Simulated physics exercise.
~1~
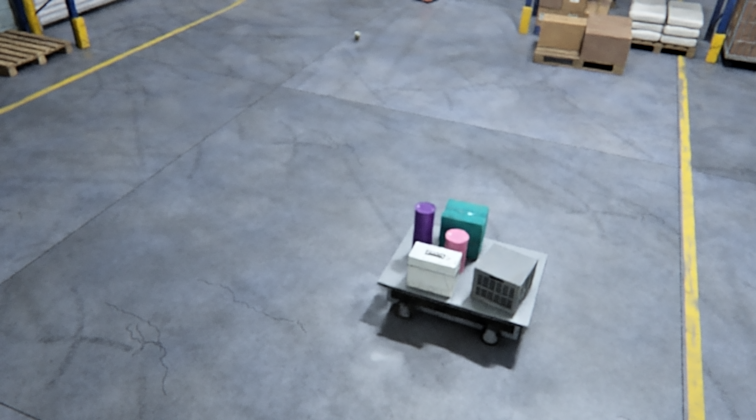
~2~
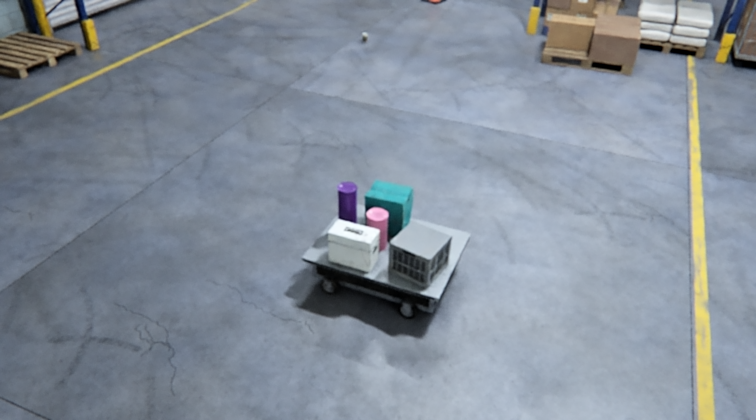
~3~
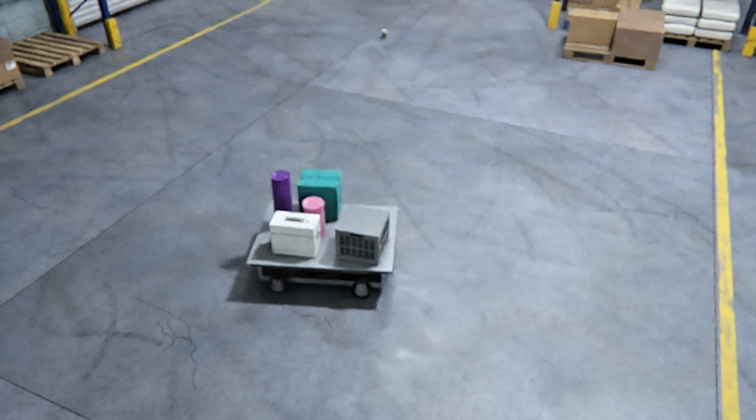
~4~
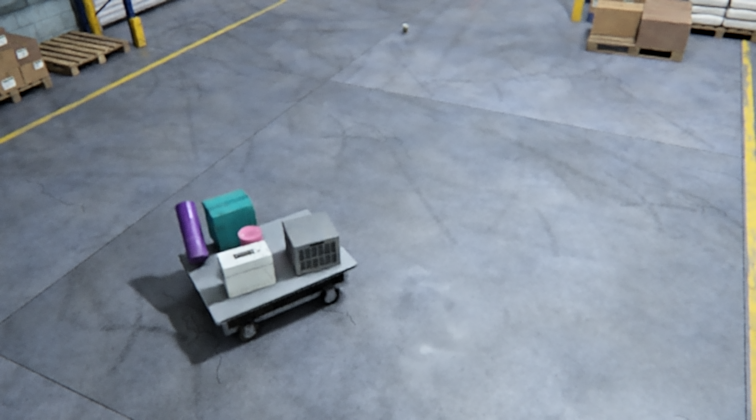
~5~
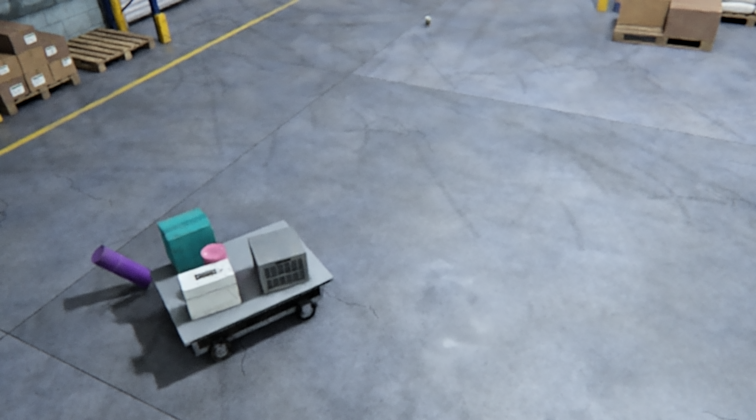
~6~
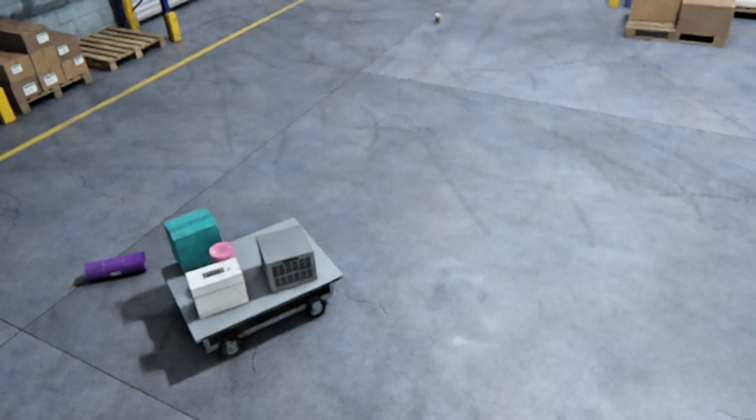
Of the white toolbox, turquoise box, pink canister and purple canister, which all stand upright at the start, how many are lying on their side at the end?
One of them is lying on its side at the end. It is the purple canister, which rests on the floor beside the cart.
